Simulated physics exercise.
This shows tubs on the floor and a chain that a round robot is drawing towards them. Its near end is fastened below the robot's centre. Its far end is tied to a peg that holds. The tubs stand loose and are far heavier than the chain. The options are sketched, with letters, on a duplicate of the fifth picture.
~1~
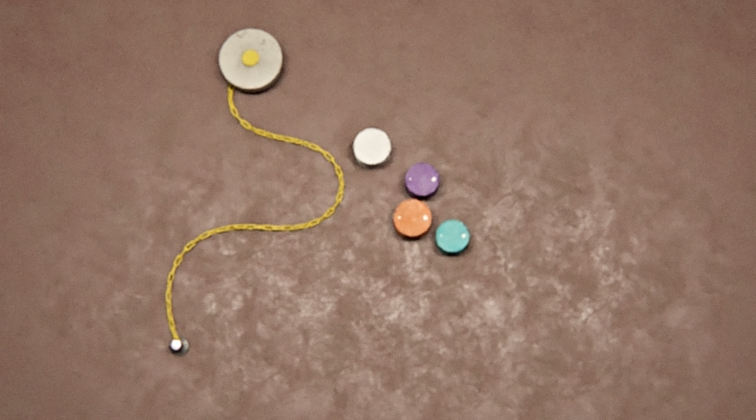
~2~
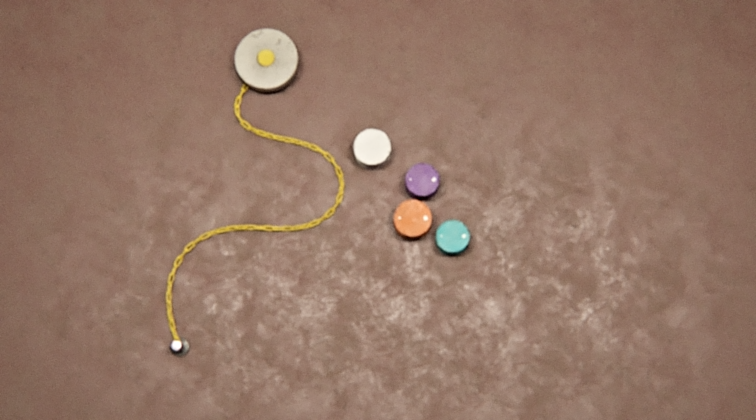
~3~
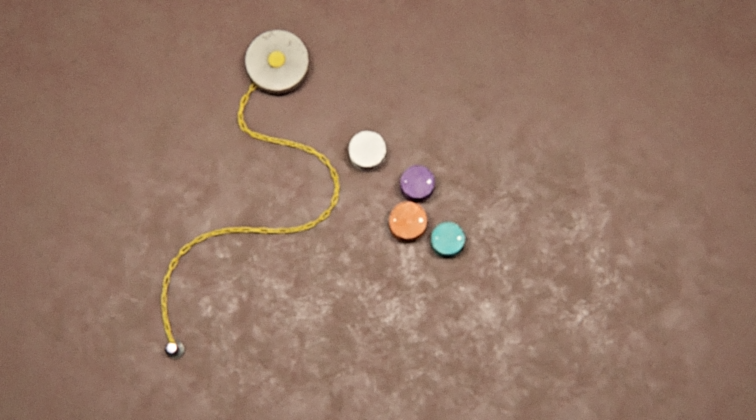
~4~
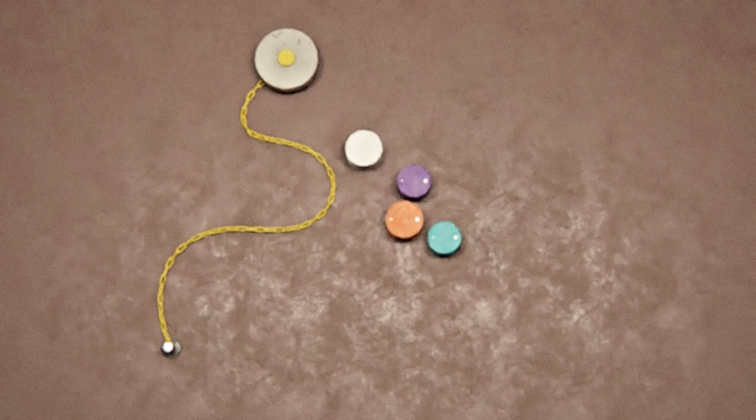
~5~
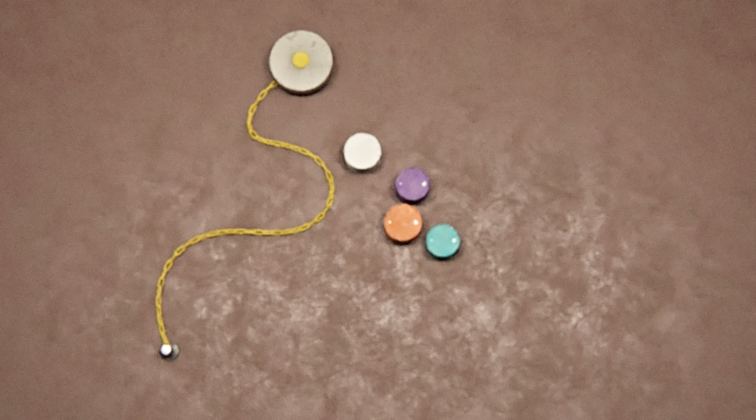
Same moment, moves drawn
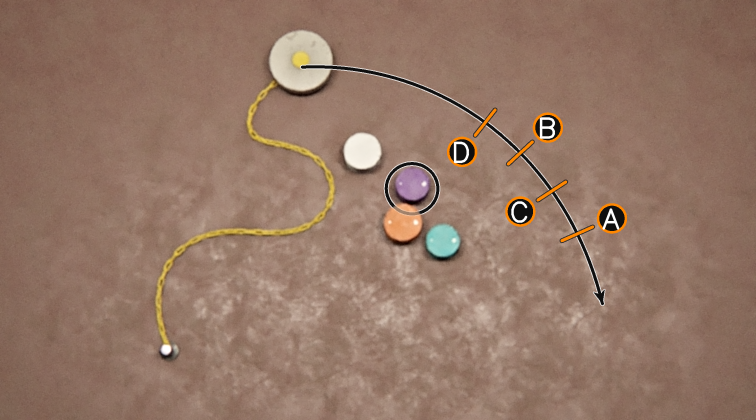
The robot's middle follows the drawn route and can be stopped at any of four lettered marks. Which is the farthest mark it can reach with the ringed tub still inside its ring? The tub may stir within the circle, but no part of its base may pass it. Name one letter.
As far as tick A.
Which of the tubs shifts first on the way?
The white one.
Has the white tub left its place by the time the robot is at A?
By then, yes.
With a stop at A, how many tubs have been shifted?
One.
On the copy, A at (577, 234); B at (520, 153); C at (552, 191); D at (485, 122); the ring at (412, 189); the route from (302, 67) via (493, 129) to (603, 304).
On A. First, robot (418, 82); purple tub (412, 186).
Then, robot (518, 146); purple tub (412, 186).
Finally, robot (579, 232); purple tub (412, 186); white tub (375, 185); the purple tub is still in its ring.
By contrast, B is safe but short; C is safe but short; D is safe but short.
